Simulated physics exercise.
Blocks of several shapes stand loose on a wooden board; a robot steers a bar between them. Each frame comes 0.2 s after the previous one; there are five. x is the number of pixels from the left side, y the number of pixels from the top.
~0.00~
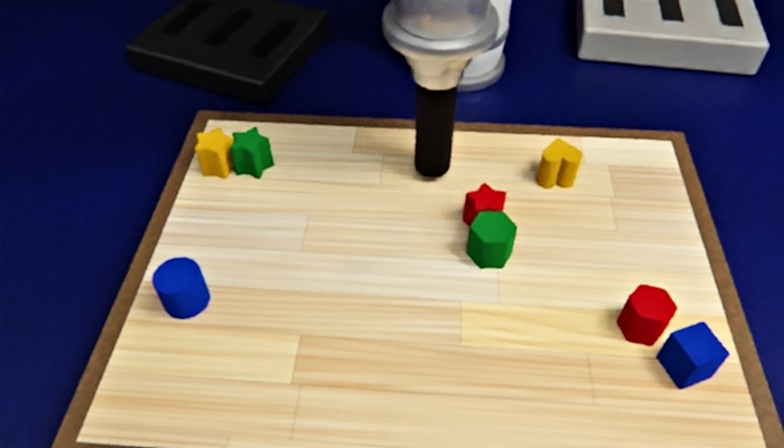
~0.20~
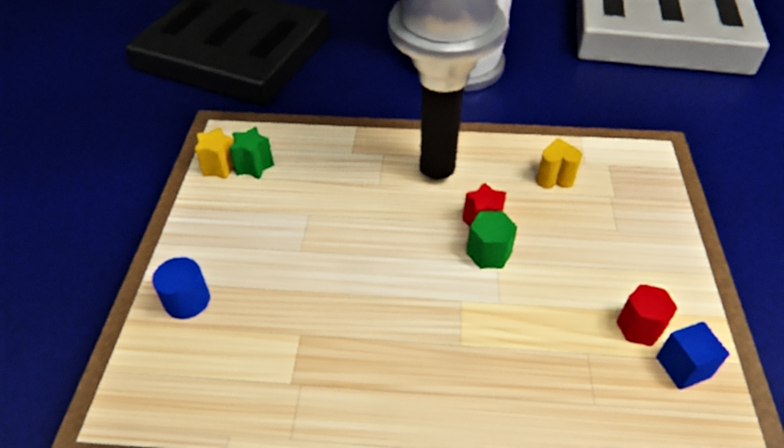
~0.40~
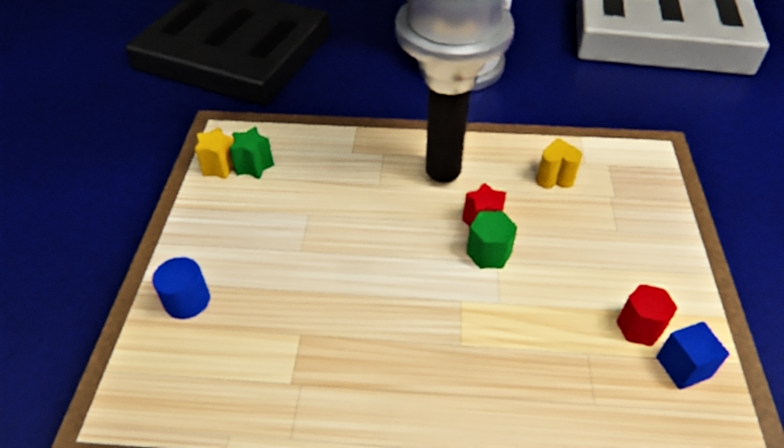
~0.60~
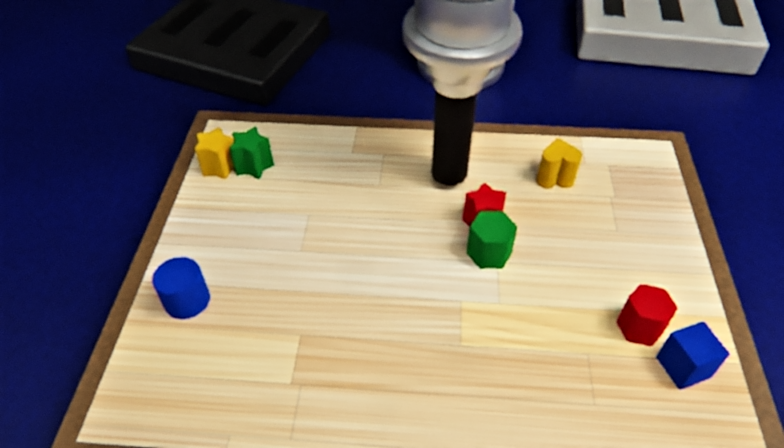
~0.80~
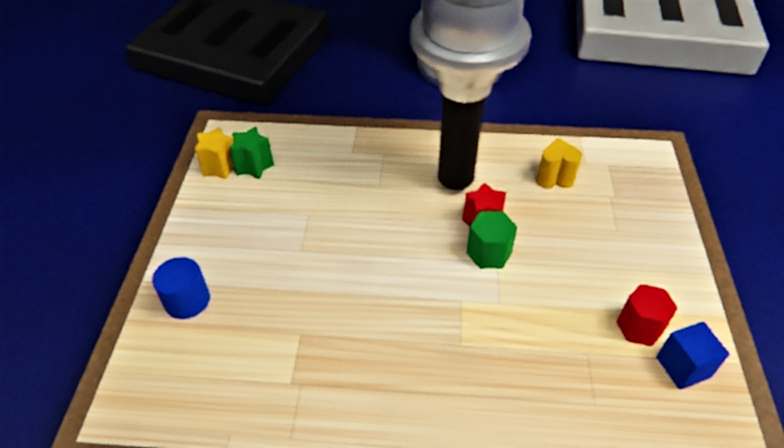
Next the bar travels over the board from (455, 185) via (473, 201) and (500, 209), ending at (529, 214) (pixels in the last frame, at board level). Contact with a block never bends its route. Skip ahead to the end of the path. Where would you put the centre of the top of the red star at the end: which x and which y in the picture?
In the picture, it is at (519, 210).
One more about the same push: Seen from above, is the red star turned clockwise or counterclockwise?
Spins clockwise.
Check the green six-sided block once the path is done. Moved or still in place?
Here the green six-sided block moves off its spot.
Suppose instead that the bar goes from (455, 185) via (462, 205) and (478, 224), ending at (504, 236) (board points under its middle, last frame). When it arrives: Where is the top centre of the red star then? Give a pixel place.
When the path ends, it will be at (533, 234).
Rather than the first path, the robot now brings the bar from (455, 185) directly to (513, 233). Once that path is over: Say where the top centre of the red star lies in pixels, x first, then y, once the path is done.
Final place: (522, 234).
On the path given first. Halfway along, bar at (488, 200); red star at (501, 206), turned 20° clockwise; green six-sided block at (497, 235), turned 20° clockwise.
At the end, bar at (530, 206); red star at (519, 210), turned 60° clockwise; green six-sided block at (497, 237), turned 25° clockwise; yellow heart-shaped block unmoved.
